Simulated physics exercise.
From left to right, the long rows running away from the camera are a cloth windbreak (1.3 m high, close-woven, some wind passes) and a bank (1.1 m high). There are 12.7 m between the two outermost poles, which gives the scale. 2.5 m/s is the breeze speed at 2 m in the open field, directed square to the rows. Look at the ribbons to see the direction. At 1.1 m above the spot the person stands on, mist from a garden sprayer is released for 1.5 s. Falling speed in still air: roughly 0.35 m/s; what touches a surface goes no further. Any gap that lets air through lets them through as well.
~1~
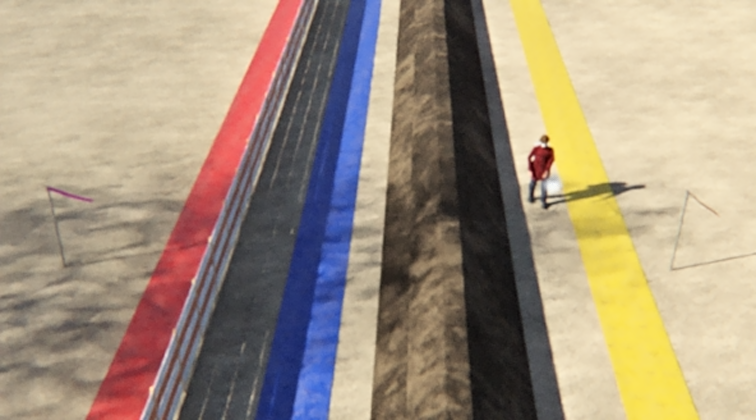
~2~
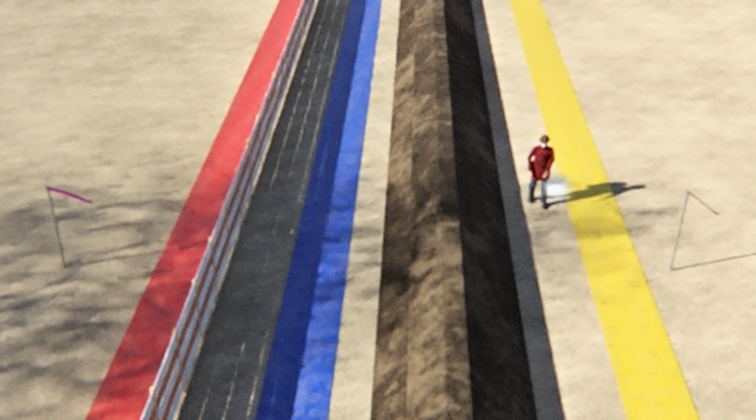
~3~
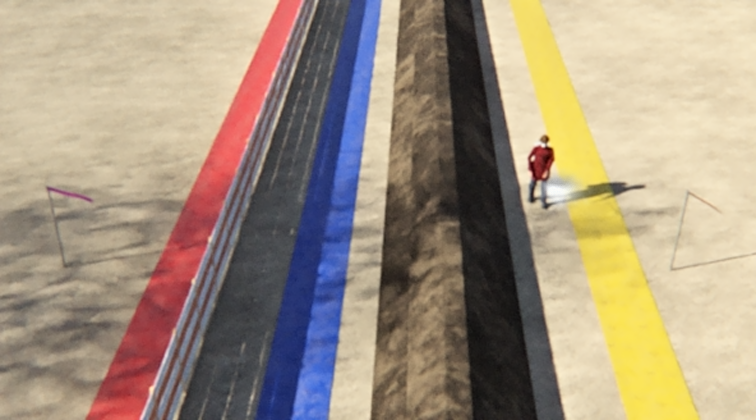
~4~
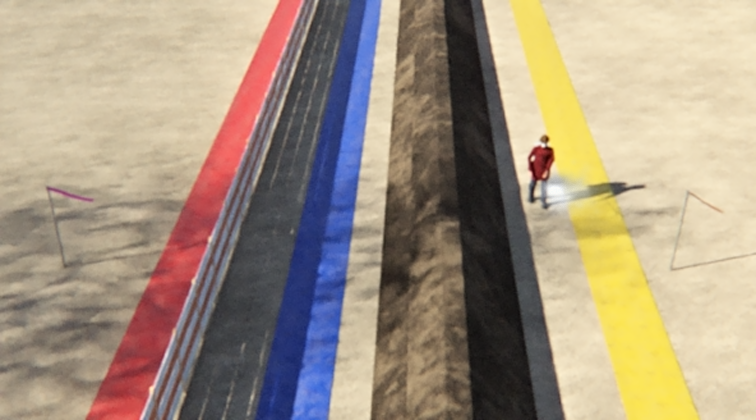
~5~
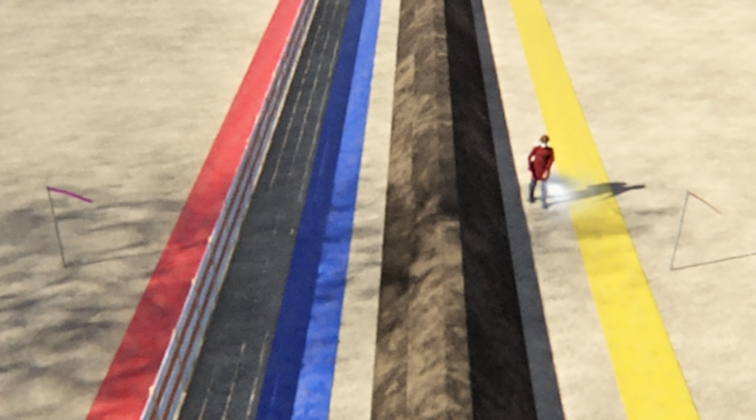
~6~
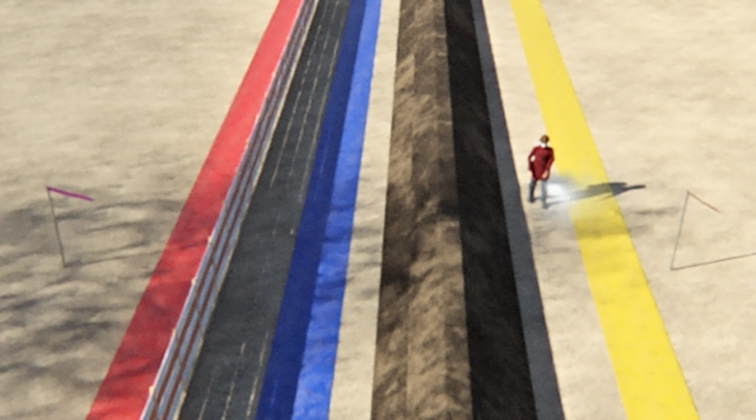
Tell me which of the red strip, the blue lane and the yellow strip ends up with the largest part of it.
That would be yellow.
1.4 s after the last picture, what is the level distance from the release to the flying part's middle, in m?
Reading: Near 0.5 m.
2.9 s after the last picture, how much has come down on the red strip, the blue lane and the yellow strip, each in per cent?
About 0 per cent red, 0 per cent blue and 20 per cent yellow.
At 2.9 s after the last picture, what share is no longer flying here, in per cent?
Close to 60 percent of it.
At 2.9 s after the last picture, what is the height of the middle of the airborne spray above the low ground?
The middle sits around 0.4 m above the low ground.
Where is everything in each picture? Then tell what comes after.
The left ribbon ends at (93, 201), leaning 70 degrees to the right, the spray in the air spans x = 545 to 555 around y = 185 and it comes from (552, 182), in the first picture.
The right ribbon ends at (719, 215), leaning 55 degrees to the right, the spray in the air spans x = 550 to 565 around y = 185, the red one passes (191, 252), the yellow one passes (612, 266) and the blue one passes (321, 256), in the second picture.
The left ribbon ends at (93, 201), leaning 70 degrees to the right, the spray in the air spans x = 550 to 575 around y = 190 and the top of the bank crosses (448, 181), in the third picture.
The right ribbon ends at (723, 212), leaning 60 degrees to the right, the spray in the air spans x = 550 to 585 around y = 190, the red one passes (215, 194), the yellow one passes (592, 206) and the blue one passes (331, 198), in the fourth picture.
The left ribbon ends at (93, 202), leaning 70 degrees to the right and the spray in the air spans x = 545 to 595 around y = 190, in the fifth picture.
The right ribbon ends at (721, 214), leaning 55 degrees to the right, the spray in the air spans x = 545 to 605 around y = 190 and the top of the cloth windbreak crosses (238, 167), in the sixth picture.
Then, 1.4 s after the last picture, 20 % is no longer flying here, and 0 % lies on the red strip, 6 % on the yellow strip and 0 % on the blue lane; the middle of what still flies is 0.5 m above the low ground, near (579, 208).
Then, 2.9 s after the last picture, 60 % is no longer flying here, and 0 % lies on the red strip, 18 % on the yellow strip and 0 % on the blue lane; the middle of what still flies is 0.5 m above the low ground, near (615, 210).
Then, 6.9 s after the last picture, 91 % is no longer flying here, and 0 % lies on the red strip, 26 % on the yellow strip and 0 % on the blue lane.
Then, 18.9 s after the last picture, 99 % is no longer flying here, and 0 % lies on the red strip, 26 % on the yellow strip and 0 % on the blue lane.
Then, 43.9 s after the last picture, 100 % is no longer flying here, and 0 % lies on the red strip, 26 % on the yellow strip and 0 % on the blue lane.
